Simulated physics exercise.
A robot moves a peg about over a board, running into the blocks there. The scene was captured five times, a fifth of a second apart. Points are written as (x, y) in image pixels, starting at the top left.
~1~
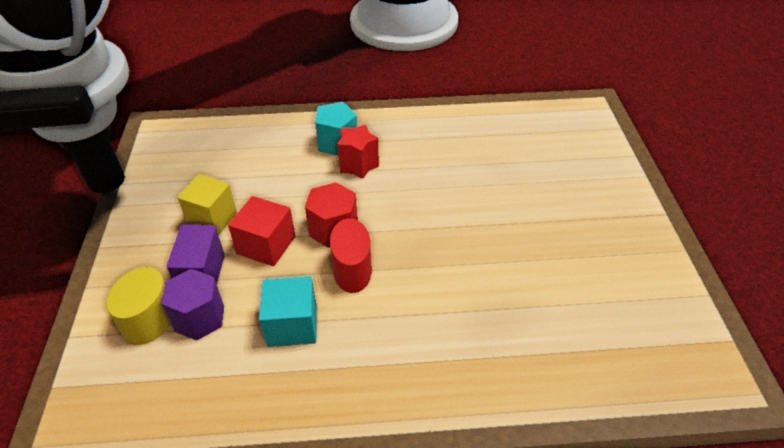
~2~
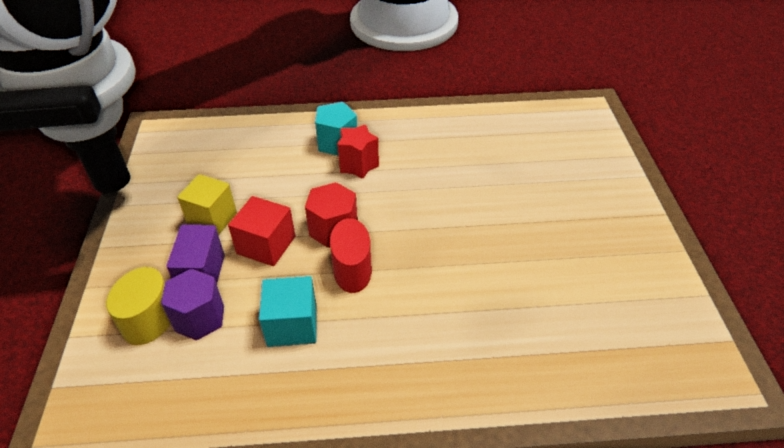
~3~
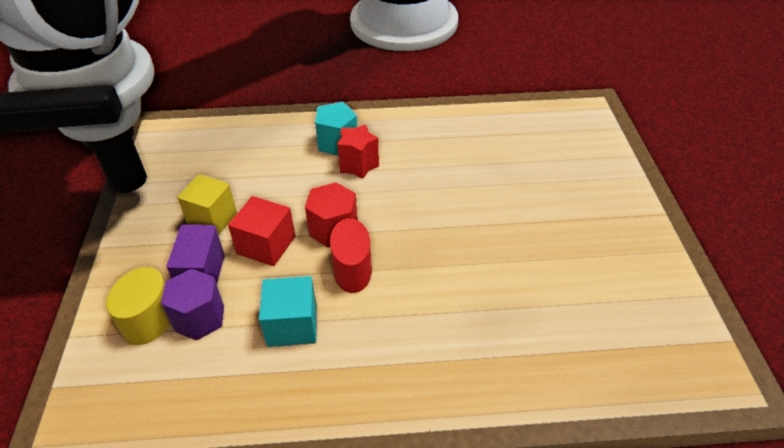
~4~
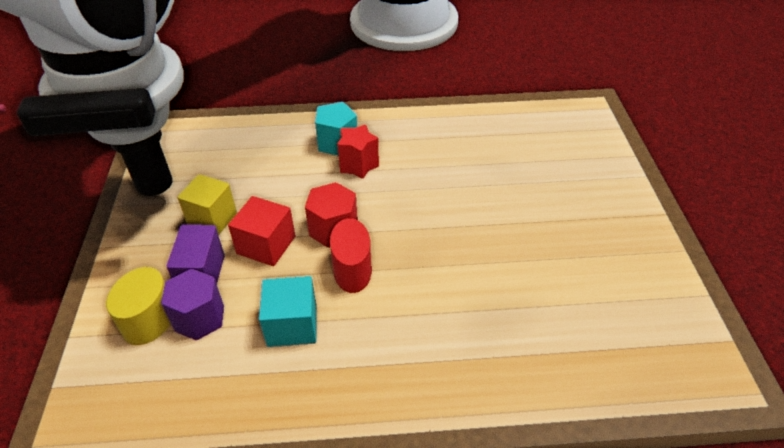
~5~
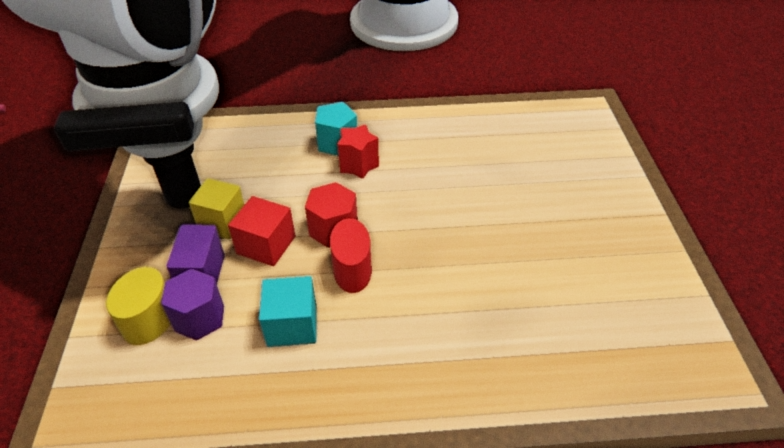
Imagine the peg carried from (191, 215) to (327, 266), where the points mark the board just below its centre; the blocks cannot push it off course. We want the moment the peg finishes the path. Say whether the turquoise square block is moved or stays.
The turquoise square block keeps its place.
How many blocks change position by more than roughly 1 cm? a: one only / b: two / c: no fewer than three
I'll go with c - no fewer than three.
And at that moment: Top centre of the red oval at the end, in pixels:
I predict (447, 275).
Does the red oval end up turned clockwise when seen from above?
Yes, that is how it ends up.
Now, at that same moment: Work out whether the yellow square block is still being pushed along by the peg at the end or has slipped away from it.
Held in front.
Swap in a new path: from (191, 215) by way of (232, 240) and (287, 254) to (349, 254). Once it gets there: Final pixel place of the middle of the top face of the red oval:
The answer is (460, 278).
The first path, step by step. One third of the way, peg (229, 213); yellow square block (261, 211); red square block (294, 230).
Two thirds of the way, peg (276, 230); yellow square block (311, 228); red square block (348, 247); red oval (391, 256), turned 20° clockwise.
At the end, peg (325, 248); yellow square block (362, 247); red square block (402, 266); turquoise square block unmoved; red oval (447, 275), turned 20° clockwise.
